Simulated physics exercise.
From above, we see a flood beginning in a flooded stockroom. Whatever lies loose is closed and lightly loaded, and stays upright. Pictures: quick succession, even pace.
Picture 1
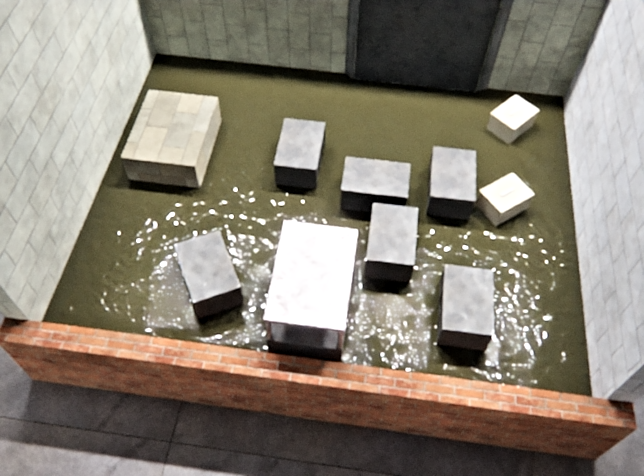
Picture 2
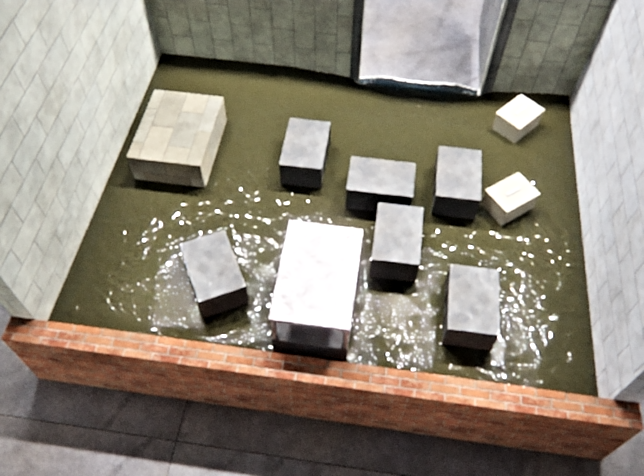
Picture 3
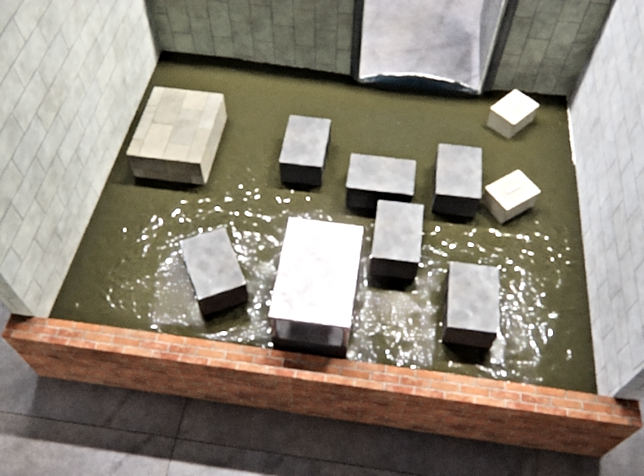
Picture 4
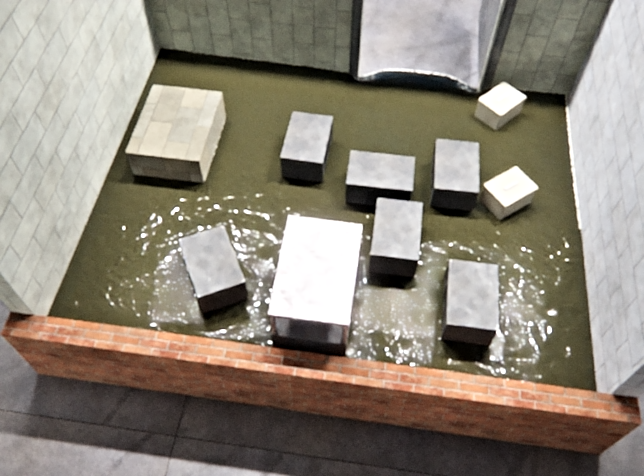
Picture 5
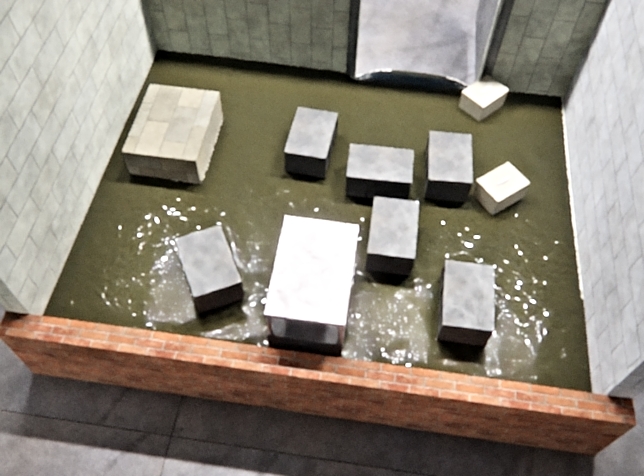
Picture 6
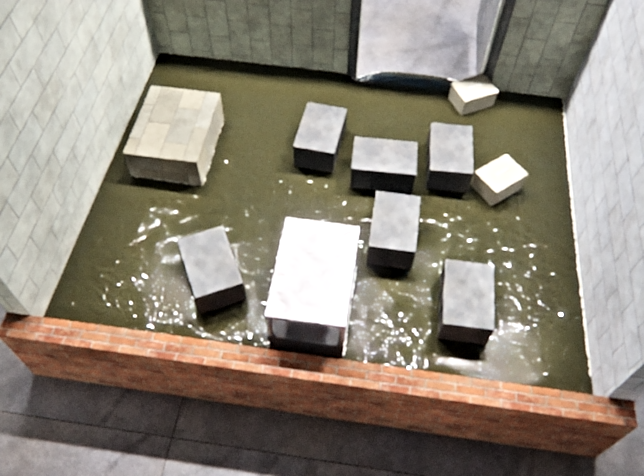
In a flooded stockroom, the dark door at the back gave way to a pale, shiny opening, then a small white box drifted left along the back wall while several grey blocks shifted slightly.
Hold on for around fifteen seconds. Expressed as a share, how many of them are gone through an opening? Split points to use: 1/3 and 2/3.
2/3 or more.
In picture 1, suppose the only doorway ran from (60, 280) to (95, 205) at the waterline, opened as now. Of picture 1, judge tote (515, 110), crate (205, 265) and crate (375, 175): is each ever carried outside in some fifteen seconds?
Okay, one after another: Never departs, then departs, then departs.
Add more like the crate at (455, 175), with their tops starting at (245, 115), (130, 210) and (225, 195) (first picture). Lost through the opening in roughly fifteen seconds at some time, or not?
Lab note - results by position: Exited, retained, exited.
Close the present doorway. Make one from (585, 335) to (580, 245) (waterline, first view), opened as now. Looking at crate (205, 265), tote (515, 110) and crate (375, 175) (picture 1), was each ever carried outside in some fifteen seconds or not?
Turn by turn - stays put, departs, departs.
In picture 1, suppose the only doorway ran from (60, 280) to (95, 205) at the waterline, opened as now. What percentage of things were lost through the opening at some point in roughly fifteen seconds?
About 40 %.
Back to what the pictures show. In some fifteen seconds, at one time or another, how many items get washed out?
6 in all.
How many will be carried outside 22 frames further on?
Tally: 6.
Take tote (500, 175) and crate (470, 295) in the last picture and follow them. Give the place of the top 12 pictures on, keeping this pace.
About (460, 79) and (480, 257).
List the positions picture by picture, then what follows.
A tote at (515, 112) floats; a crate at (454, 173), afloat; 0 of 8 have shifted, in the first picture.
A tote at (521, 111) floats; a crate at (459, 173) floats; 0 of 8 have shifted, in the second picture.
A tote at (515, 107) floats, close to its start; a crate at (459, 170), afloat; 1 of 8 have shifted, in the third picture.
A tote at (503, 98), afloat, close to its start; a crate at (457, 165) floats, close to its start; 2 of 8 have shifted, in the fourth picture.
A tote at (486, 91), afloat, a stride from its start; a crate at (451, 156), afloat, close to its start; 5 of 8 have shifted, in the fifth picture.
A tote at (475, 87) floats, a stride from its start; a crate at (452, 147) floats, a stride from its start; 6 of 8 have shifted, in the sixth picture.
A moment on, 1 of 8 are out; 7 afloat.
Next, 4 of 8 are out; 4 afloat.
Later, 6 of 8 are out; 2 afloat.
In the end, 6 of 8 are out; 2 afloat.
